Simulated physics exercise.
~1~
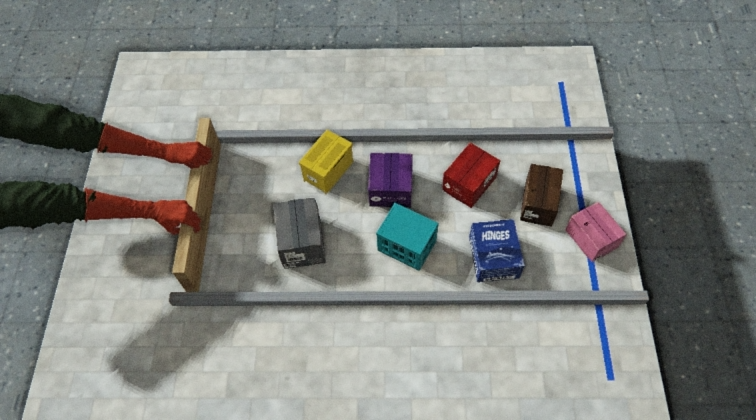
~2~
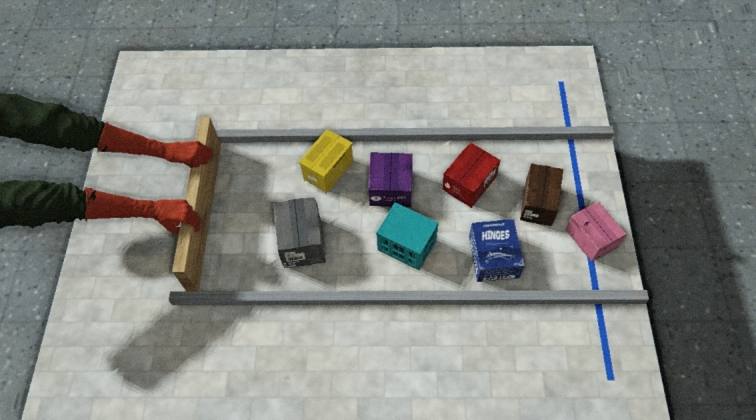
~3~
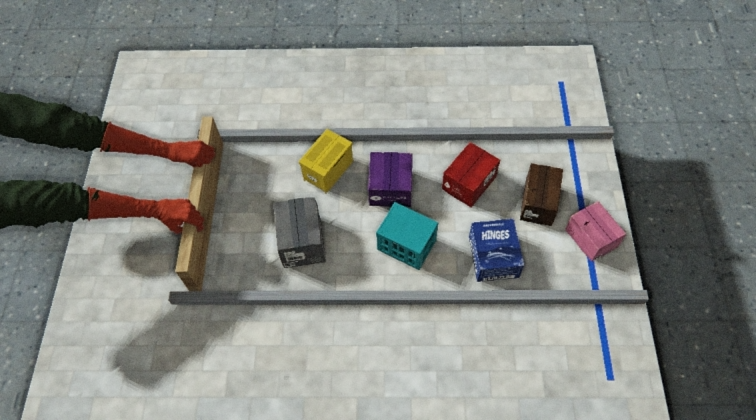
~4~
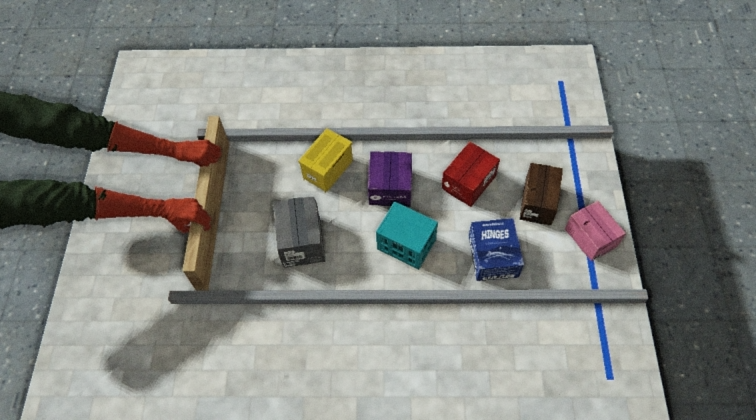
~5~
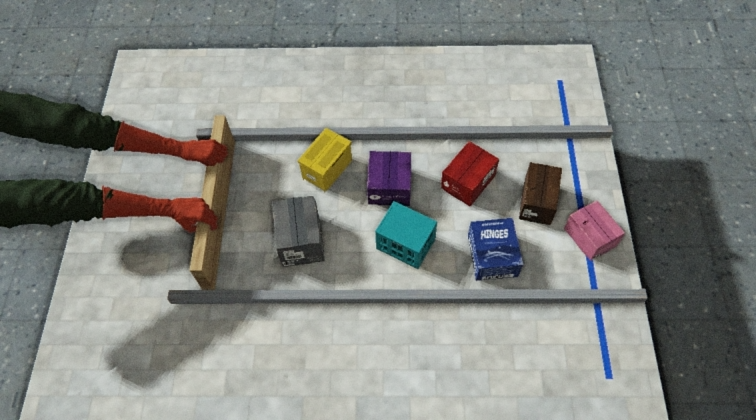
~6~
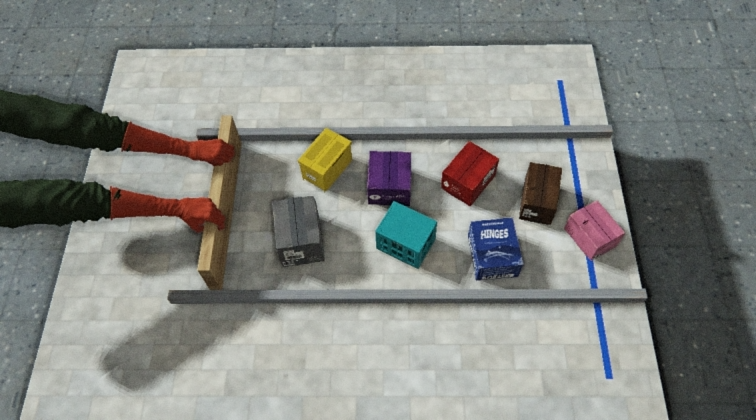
Eight small boxes lie scattered on a pale tiled platform, seen from above at an angle, with grey speckled flooring around it. Yellow, purple, red and brown boxes sit above grey, teal, blue and pink ones between two grey rails, the pink box over a blue tape line. Two red-gloved hands push a wooden plank slightly rightward, while the boxes and camera stay still.
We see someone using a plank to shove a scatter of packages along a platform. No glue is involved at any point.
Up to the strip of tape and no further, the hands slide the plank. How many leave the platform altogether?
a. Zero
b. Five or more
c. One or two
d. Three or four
(b) Five or more.
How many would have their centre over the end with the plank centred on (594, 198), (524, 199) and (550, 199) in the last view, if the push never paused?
6, 3 and 4.
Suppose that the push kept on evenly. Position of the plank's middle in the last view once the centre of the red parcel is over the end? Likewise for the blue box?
Roughly (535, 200); roughly (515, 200).
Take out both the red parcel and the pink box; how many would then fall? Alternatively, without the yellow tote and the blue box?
That gives 4 in the first case, then 4 in the second.
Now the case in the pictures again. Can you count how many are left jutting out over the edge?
1, I think.
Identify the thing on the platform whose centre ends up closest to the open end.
It's the purple parcel.
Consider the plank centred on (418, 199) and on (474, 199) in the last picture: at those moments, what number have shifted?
The number moved is 7 and then 8.
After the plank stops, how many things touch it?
Contact count: 2.
Early on, none off yet; pink box at rest near (594, 231); brown box at rest near (540, 194); blue box at rest near (495, 249).
A while later, none off yet; pink box travelled about its own width near (622, 237); brown box travelled about its own width near (586, 201); blue box travelled about its own width near (579, 250).
Finally, the number that fall off is five or more; lost, turquoise crate, red parcel, blue box, brown box and pink box.
